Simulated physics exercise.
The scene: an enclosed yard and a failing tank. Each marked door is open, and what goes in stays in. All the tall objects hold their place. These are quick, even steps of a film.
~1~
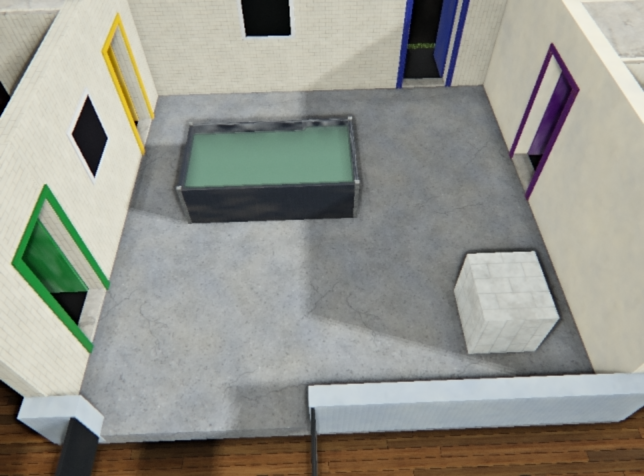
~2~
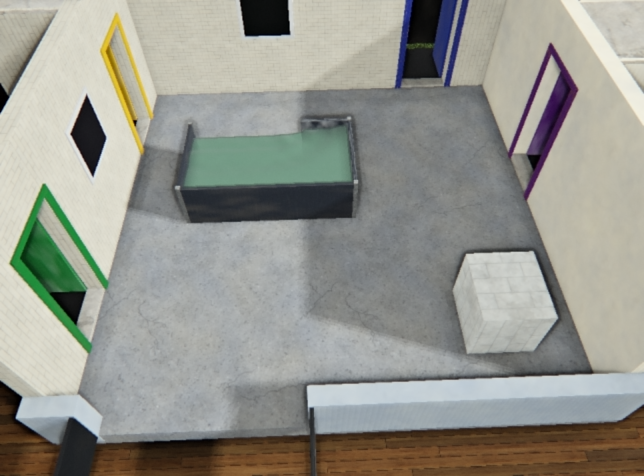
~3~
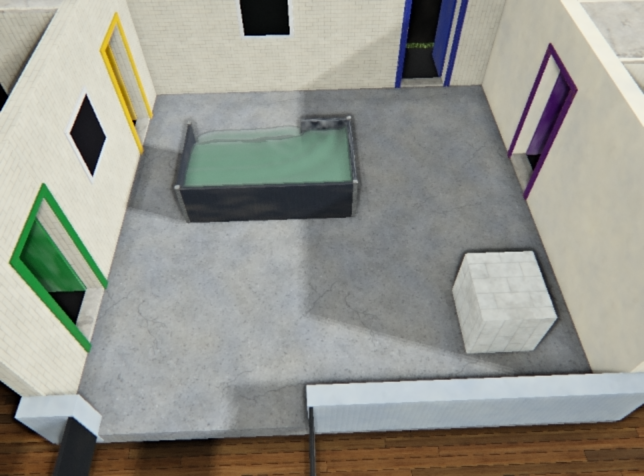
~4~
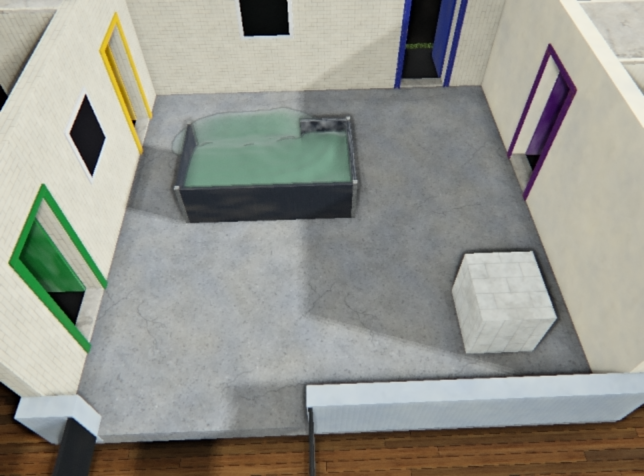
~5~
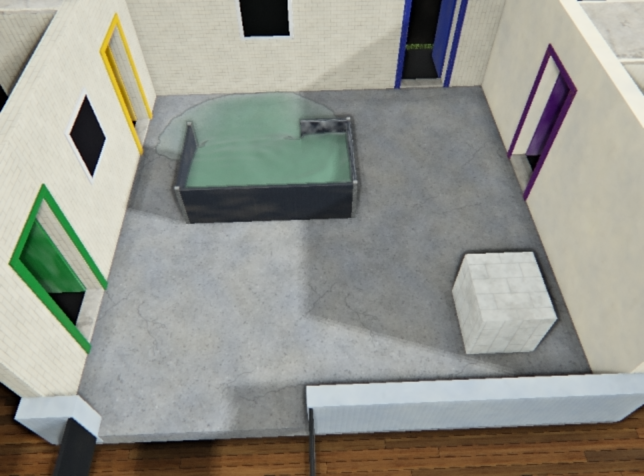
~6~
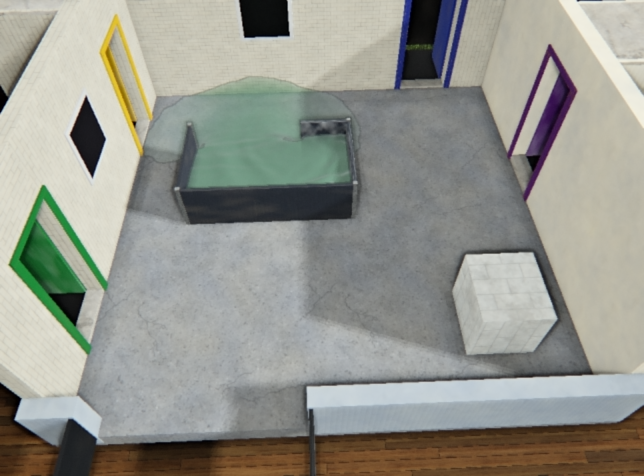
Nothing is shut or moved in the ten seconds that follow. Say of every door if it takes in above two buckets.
One by one: The green door holds within the limit; the yellow door floods; the purple door holds within the limit; the blue door floods.
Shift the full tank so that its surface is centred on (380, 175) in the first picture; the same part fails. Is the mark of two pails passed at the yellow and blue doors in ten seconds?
Yellow passes that mark, blue goes over.
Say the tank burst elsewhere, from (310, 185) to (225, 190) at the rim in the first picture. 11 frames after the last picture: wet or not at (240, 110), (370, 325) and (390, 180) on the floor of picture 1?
In turn: Free of water, covered, clear.
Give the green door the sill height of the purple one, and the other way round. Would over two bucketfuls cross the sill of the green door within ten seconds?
My reading: Green door is under.
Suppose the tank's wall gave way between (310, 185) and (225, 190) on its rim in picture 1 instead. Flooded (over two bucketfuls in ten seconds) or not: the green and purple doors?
One by one: Green door is under; purple door takes less.
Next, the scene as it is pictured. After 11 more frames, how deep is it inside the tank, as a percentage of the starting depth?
I make it 34 per cent.
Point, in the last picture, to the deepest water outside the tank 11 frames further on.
Close to (156, 99).
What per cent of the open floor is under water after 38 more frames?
About 70 per cent.
A moment on, water covers 15 % of the floor; the green door not reached, the yellow door under two buckets in, the purple door not reached, the blue door not reached.
Next, water covers 25 % of the floor; the green door not reached, the yellow door over two buckets in, the purple door not reached, the blue door wet at the sill, nothing in.
Then, water covers 55 % of the floor; the green door wet at the sill, nothing in, the yellow door far over two buckets in, the purple door wet at the sill, nothing in, the blue door under two buckets in.
Later, water covers 70 % of the floor; the green door wet at the sill, nothing in, the yellow door far over two buckets in, the purple door wet at the sill, nothing in, the blue door under two buckets in.
In the end, water covers 100 % of the floor; the green door wet at the sill, nothing in, the yellow door far over two buckets in, the purple door wet at the sill, nothing in, the blue door over two buckets in.
